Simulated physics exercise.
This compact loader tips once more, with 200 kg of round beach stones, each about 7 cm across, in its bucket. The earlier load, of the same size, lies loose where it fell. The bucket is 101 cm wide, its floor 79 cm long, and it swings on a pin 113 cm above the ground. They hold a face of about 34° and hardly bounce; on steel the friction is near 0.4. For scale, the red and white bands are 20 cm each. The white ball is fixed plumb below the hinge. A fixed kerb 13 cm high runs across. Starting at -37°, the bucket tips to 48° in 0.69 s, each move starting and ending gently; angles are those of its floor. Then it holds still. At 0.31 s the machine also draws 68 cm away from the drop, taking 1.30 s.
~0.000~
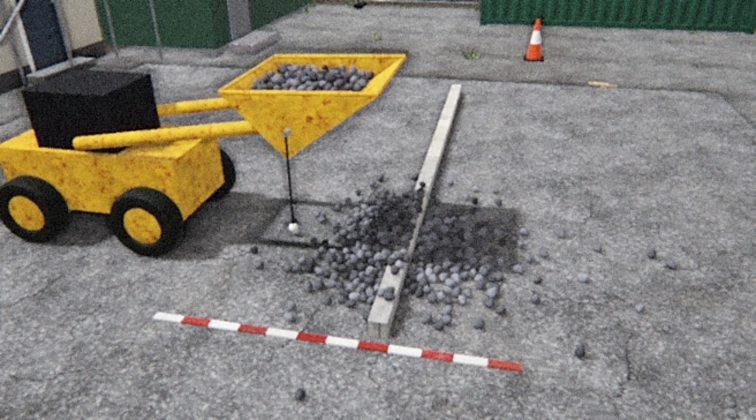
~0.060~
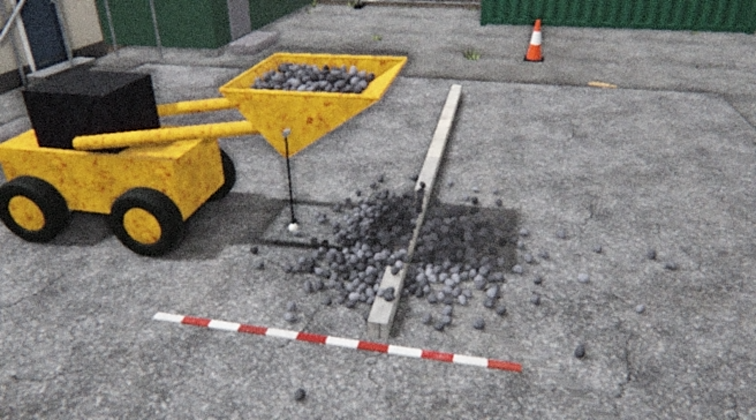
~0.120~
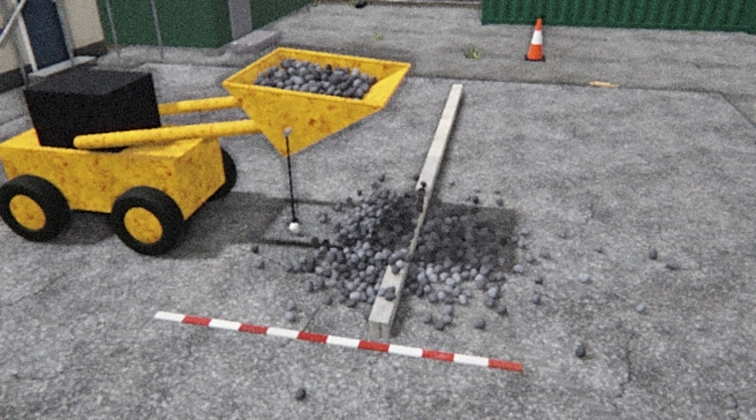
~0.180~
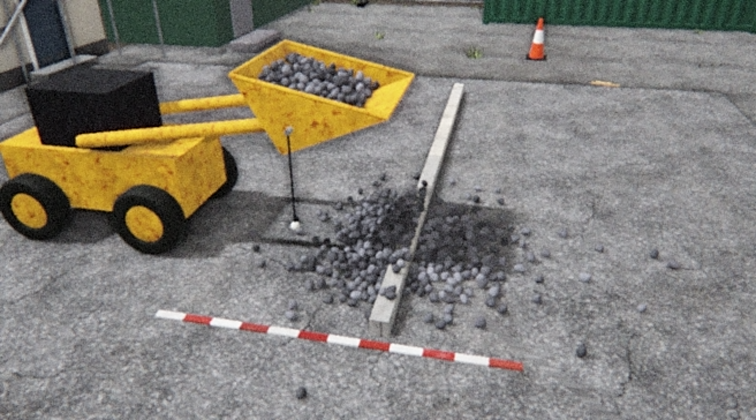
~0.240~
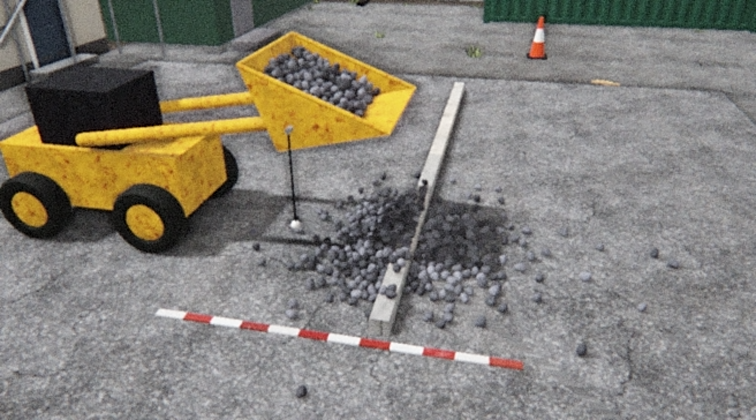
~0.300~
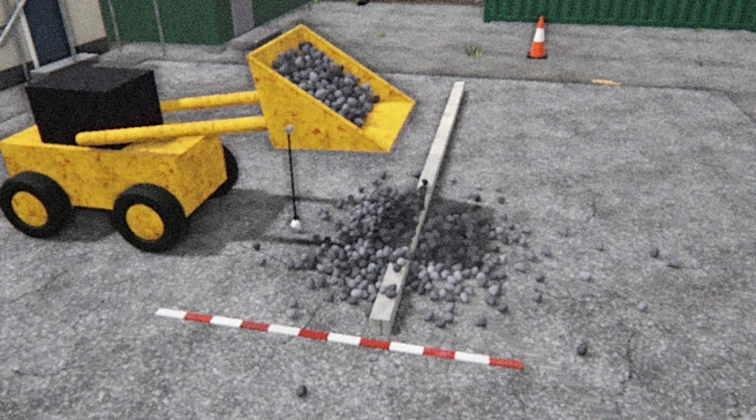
A yellow loader gradually tilts its raised bucket of round grey stones forward and down.
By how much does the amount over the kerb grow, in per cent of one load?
Some 5 per cent is added.
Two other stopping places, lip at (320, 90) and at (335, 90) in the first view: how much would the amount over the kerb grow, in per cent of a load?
First some 0, then 0 per cent.
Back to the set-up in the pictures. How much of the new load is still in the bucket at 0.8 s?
It holds some 45 per cent.
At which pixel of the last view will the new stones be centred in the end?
Their middle is at about (355, 233).
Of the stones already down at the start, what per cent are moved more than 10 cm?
About 10 per cent.
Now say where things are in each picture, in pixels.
In the first frame, lip at (377, 95), floor tilted -37°, highest stones at (290, 75). The earlier load is highest near (406, 220), 18 cm above ground level, 62 % on this side of the kerb, 38 % over the kerb.
In the second frame, the bucket is at -35°, its lip at (379, 98); the top of the load is at (288, 74); the stones move at 0.2 m/s on average.
In the third frame, lip at (383, 106), floor tilted -30°, highest stones at (285, 69); the stones move at 0.3 m/s on average.
In the fourth frame, lip at (388, 118), floor tilted -23°, highest stones at (289, 62); the stones move at 0.4 m/s on average.
In the fifth frame, the bucket is at -13°, its lip at (390, 134); the top of the load is at (293, 56); the stones move at 0.5 m/s on average.
In the sixth frame, lip at (388, 151), floor tilted -3°, highest stones at (301, 50); the stones move at 0.6 m/s on average.
After 0.5 s the floor is at 35°; in per cent of one load, 100 in the bucket, 62 on this side of the kerb, 38 over the kerb; the foremost stones are at (606, 269).
After 0.8 s the floor is at 48°; in per cent of one load, 45 in the bucket, 117 on this side of the kerb, 38 over the kerb; the foremost stones are at (606, 269).
After 2.1 s the floor is at 48°; in per cent of one load, 0 in the bucket, 157 on this side of the kerb, 43 over the kerb; the foremost stones are at (606, 269).
After 4.4 s the floor is at 48°; in per cent of one load, 0 in the bucket, 157 on this side of the kerb, 43 over the kerb; the foremost stones are at (606, 269). Net gain over the kerb, 5.
